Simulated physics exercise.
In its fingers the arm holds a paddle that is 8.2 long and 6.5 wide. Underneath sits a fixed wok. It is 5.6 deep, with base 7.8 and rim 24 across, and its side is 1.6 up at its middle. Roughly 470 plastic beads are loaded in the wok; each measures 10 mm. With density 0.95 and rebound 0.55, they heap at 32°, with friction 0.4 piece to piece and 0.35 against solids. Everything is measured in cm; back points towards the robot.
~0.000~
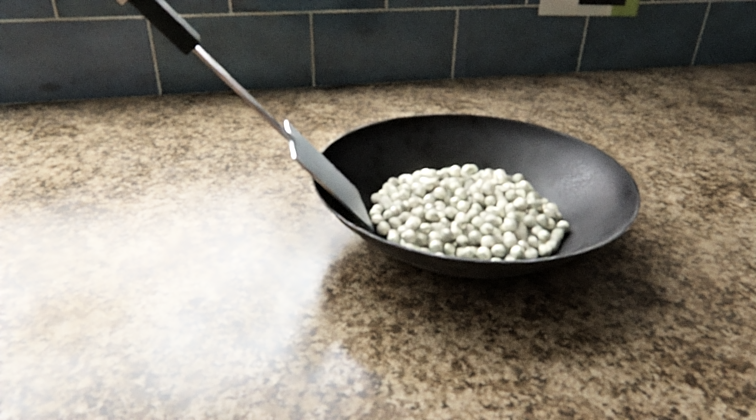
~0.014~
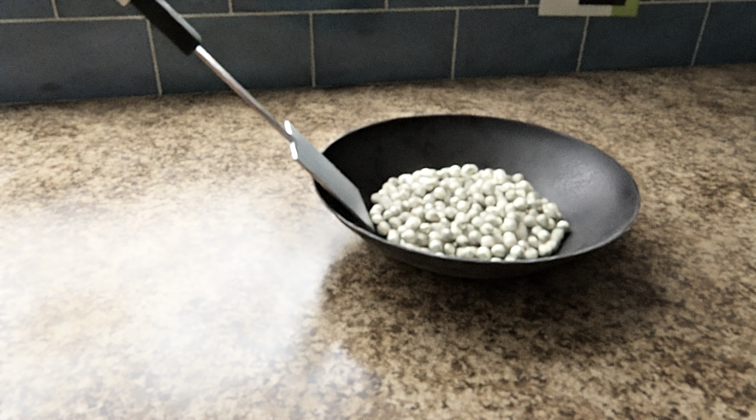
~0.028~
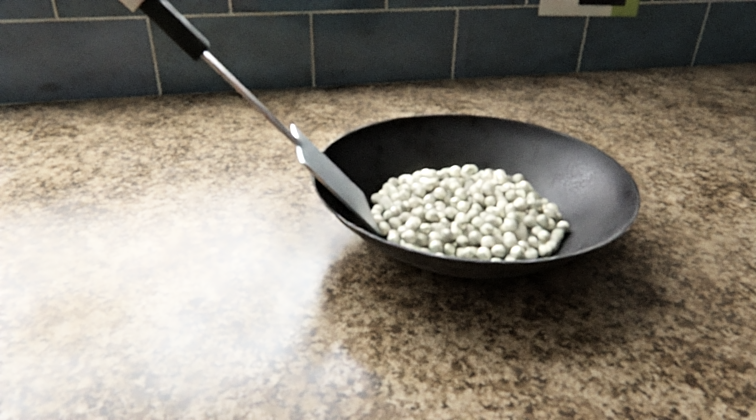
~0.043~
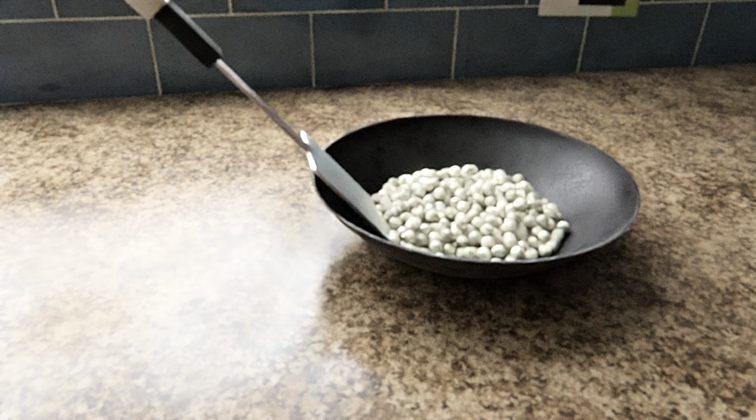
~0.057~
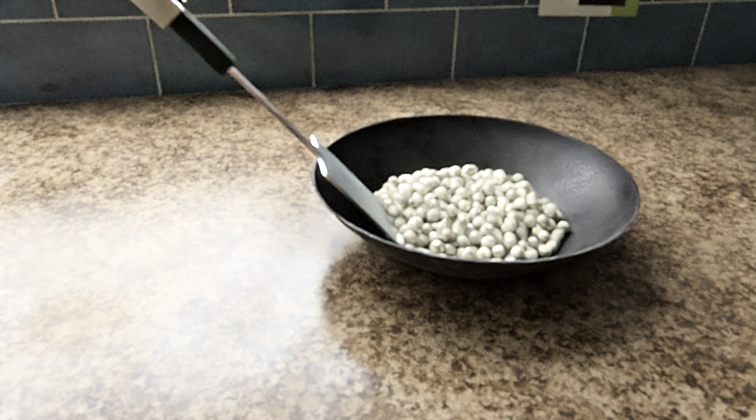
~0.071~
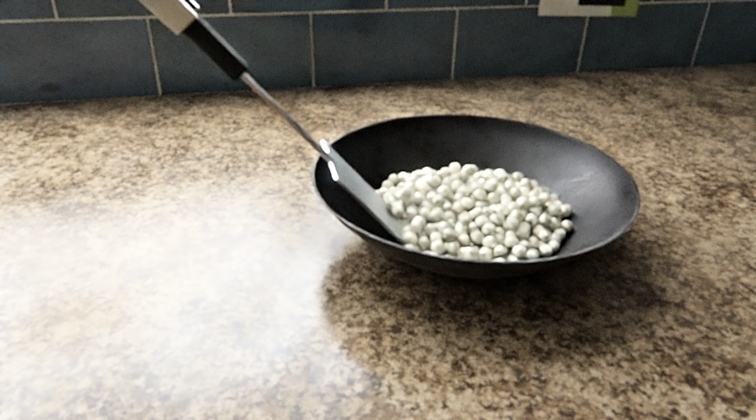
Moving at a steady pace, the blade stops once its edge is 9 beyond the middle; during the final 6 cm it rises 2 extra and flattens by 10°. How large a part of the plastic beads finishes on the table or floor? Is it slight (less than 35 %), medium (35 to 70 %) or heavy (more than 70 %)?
Slight.
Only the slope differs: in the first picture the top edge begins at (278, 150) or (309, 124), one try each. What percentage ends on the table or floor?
Some 25 and 25 per cent.
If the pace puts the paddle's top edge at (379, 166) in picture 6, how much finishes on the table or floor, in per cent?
50 %.
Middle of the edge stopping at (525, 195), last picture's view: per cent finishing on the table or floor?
My guess is roughly 0 percent.
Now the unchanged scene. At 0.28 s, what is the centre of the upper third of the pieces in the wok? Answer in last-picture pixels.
(563, 172).
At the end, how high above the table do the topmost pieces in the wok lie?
Top of the heap: Roughly 5.0 cm above the table top.
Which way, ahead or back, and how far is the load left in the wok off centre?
Roughly 2.5 centimetres ahead.
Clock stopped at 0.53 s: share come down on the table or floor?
My estimate is roughly 25 %.
After 0.17 s, sloping 50°, highest piece 5 above the table; 467 in the wok.
After 0.28 s, sloping 46°, highest piece 7 above the table; 464 in the wok, 3 on the blade or in flight.
After 0.53 s, sloping 40°, highest piece 6 above the table; 344 in the wok, 116 on the table or floor, 7 on the blade or in flight.
After 1.58 s, sloping 40°, highest piece 5 above the table; 344 in the wok, 123 on the table or floor.
In the end, 344 in the wok, 123 on the table or floor. That is 26 % on the table or floor.
